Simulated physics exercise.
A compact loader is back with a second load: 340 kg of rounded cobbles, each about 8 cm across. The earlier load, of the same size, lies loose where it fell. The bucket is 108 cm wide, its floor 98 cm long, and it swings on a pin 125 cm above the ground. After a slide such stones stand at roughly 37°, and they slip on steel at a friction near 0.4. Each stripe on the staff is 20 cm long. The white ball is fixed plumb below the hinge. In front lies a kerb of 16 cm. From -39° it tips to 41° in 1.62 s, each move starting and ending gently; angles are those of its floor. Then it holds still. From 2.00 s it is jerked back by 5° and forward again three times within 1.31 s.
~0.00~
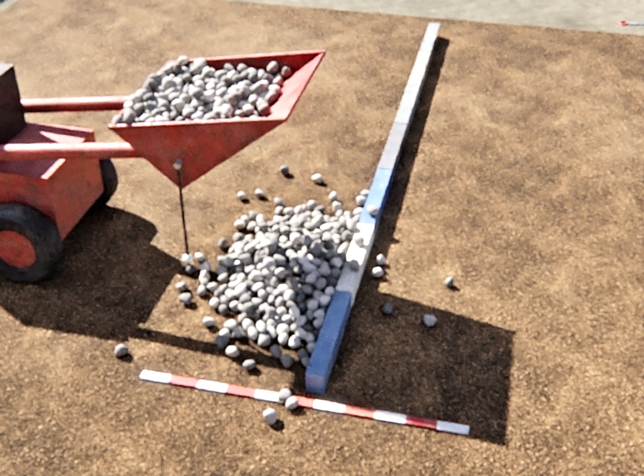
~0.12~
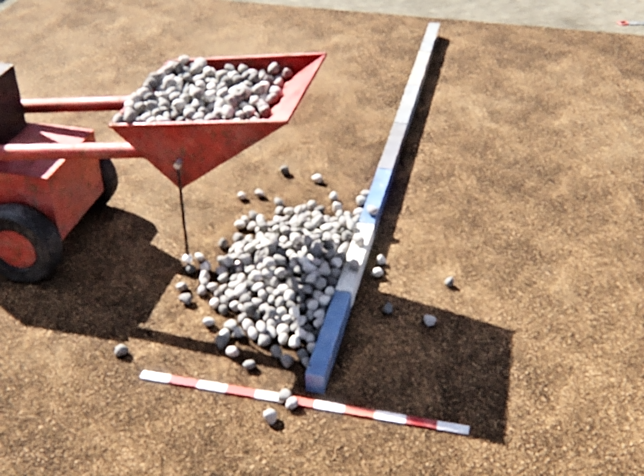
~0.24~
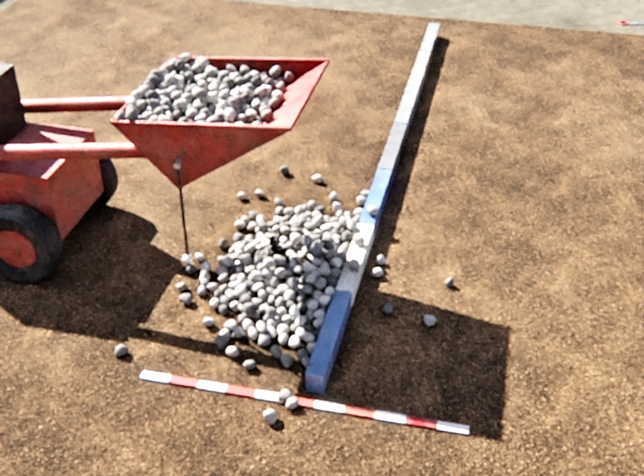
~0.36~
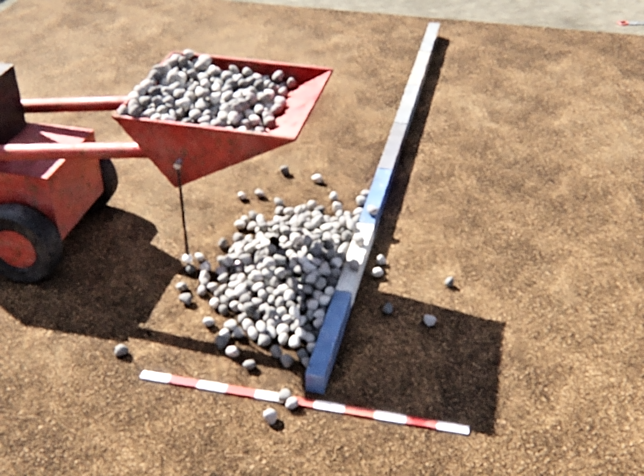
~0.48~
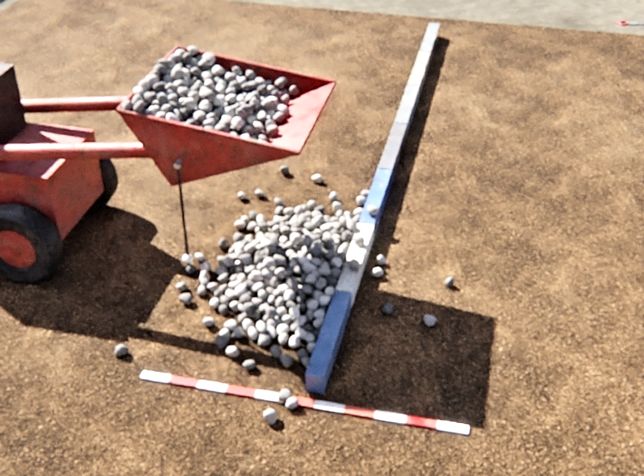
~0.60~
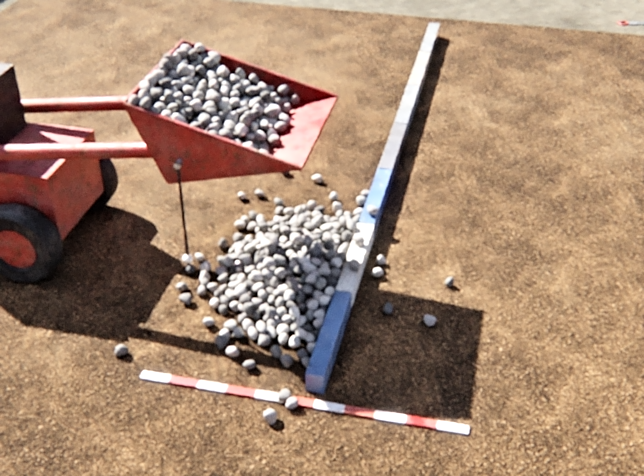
At first, a red bucket on a wheeled red machine holds grey stones above a loose pile of similar stones lying against a blue and white kerb. The bucket then slowly tilts forward, its right lip lowering and its back rising, while the stones inside shift slightly and the pile below stays still.
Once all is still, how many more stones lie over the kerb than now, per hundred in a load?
Roughly 39 per cent of a load more.
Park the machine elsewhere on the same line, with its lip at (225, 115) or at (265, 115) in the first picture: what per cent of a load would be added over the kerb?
About 0 and 20 per cent.
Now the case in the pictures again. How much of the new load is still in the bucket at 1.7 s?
About 35 per cent.
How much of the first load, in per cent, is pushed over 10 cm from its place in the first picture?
About 5 per cent.
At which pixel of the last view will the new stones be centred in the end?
Near (338, 266).
After 1.2 s the floor is at 29°; in per cent of one load, 100 in the bucket, 99 on this side of the kerb, 1 over the kerb; the foremost stones are at (388, 269).
After 1.7 s the floor is at 41°; in per cent of one load, 37 in the bucket, 160 on this side of the kerb, 3 over the kerb; the foremost stones are at (392, 283).
After 3.8 s the floor is at 41°; in per cent of one load, 0 in the bucket, 160 on this side of the kerb, 40 over the kerb; the foremost stones are at (561, 290).
After 6.3 s the floor is at 41°; in per cent of one load, 0 in the bucket, 160 on this side of the kerb, 40 over the kerb; the foremost stones are at (561, 290). Net gain over the kerb, 39.
